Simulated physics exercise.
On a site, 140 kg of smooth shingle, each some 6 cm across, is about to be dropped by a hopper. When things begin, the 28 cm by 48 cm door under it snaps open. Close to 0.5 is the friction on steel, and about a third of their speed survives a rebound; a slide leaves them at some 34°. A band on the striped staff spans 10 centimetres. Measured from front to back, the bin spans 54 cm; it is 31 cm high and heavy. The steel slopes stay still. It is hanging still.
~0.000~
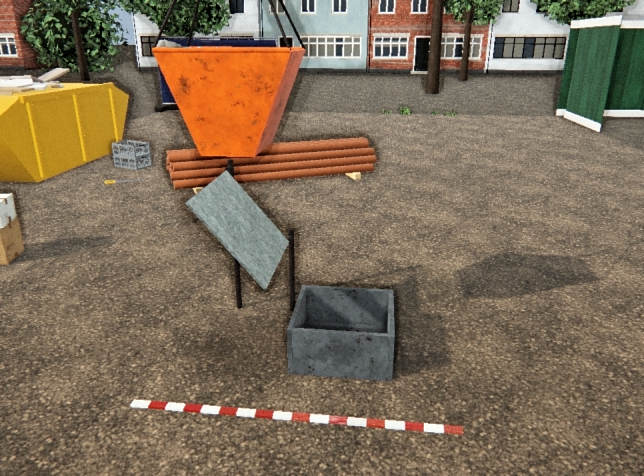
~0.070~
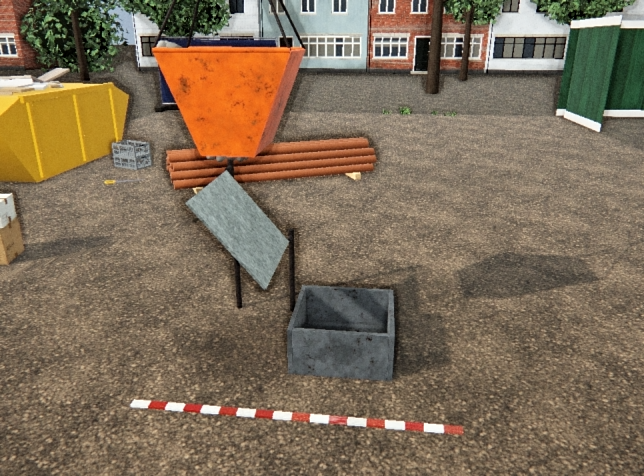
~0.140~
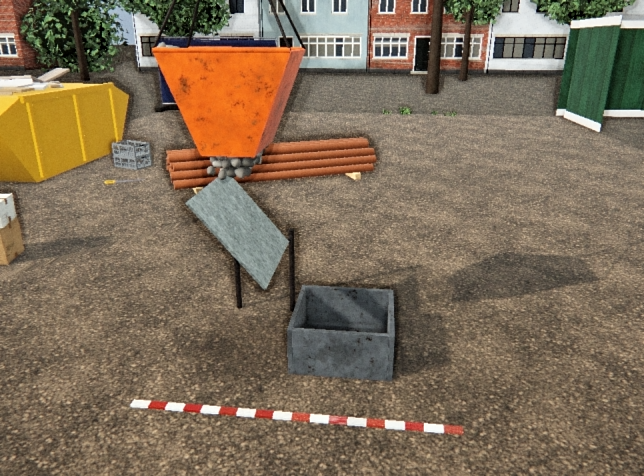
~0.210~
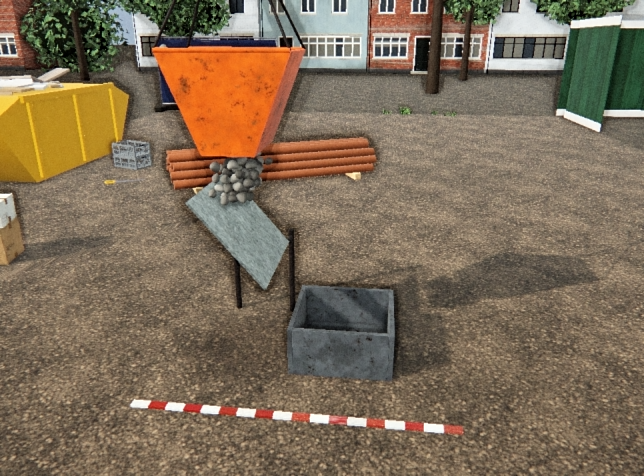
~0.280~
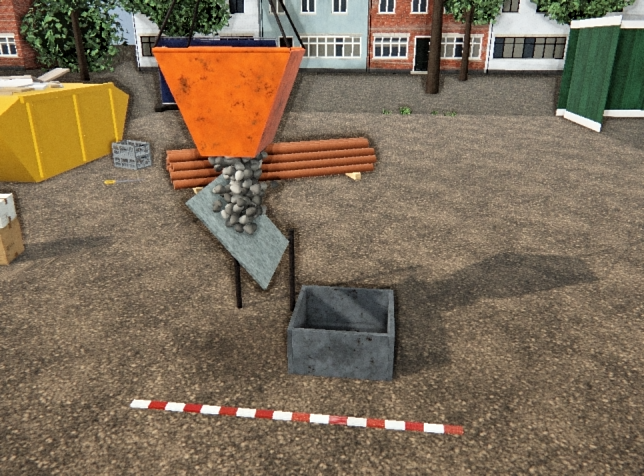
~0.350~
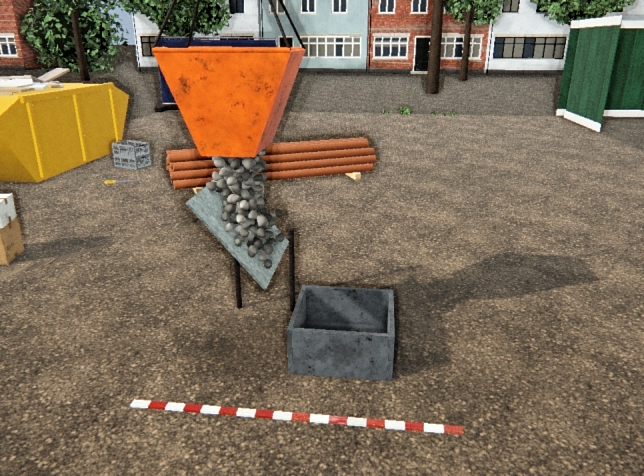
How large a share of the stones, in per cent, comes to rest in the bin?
Some 73 per cent comes to rest there.
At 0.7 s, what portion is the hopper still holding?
Some 15 per cent is still held.
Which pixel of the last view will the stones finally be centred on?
Middle of load approx at pixel (349, 335).
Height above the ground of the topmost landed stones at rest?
Height at rest: Around 32 cm.
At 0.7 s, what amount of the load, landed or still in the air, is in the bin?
About 25 per cent of it.
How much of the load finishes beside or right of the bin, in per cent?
Result: About 25 in a hundred.
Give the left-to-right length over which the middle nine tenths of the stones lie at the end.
It spans roughly 80 centimetres.
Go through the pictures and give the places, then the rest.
The outlet is at (227, 147); nothing has dropped yet, in the first picture.
The outlet is at (227, 147); 4 % is out, in the second picture.
Outlet at (227, 147), the stream shows down to (234, 169); 90 % still inside, in the third picture.
Outlet at (227, 147), the stream shows down to (236, 193); 84 % still inside, in the fourth picture.
Outlet at (227, 147), the stream shows down to (251, 220); 76 % still inside, in the fifth picture.
Outlet at (227, 147), the stream shows down to (272, 246); 67 % still inside, in the sixth picture.
After 0.7 s, 16 % in the hopper, 31 % on the steel, 24 % falling or lying left of the bin, 23 % falling or lying in the bin, 6 % falling or lying beside or right of the bin; the stones farthest right are at (375, 338).
After 1.1 s, 0 % in the hopper, 7 % on the steel, 10 % falling or lying left of the bin, 62 % falling or lying in the bin, 22 % falling or lying beside or right of the bin; the stones farthest right are at (424, 345).
After 1.7 s, 0 % in the hopper, 1 % falling or lying left of the bin, 73 % falling or lying in the bin, 26 % falling or lying beside or right of the bin; the stones farthest right are at (520, 369).
After 2.6 s, 0 % in the hopper, 1 % falling or lying left of the bin, 73 % falling or lying in the bin, 26 % falling or lying beside or right of the bin; the stones farthest right are at (549, 385).
After 4.5 s, 0 % in the hopper, 1 % left of the bin, 73 % in the bin, 26 % beside or right of the bin; the stones farthest right are at (549, 385).
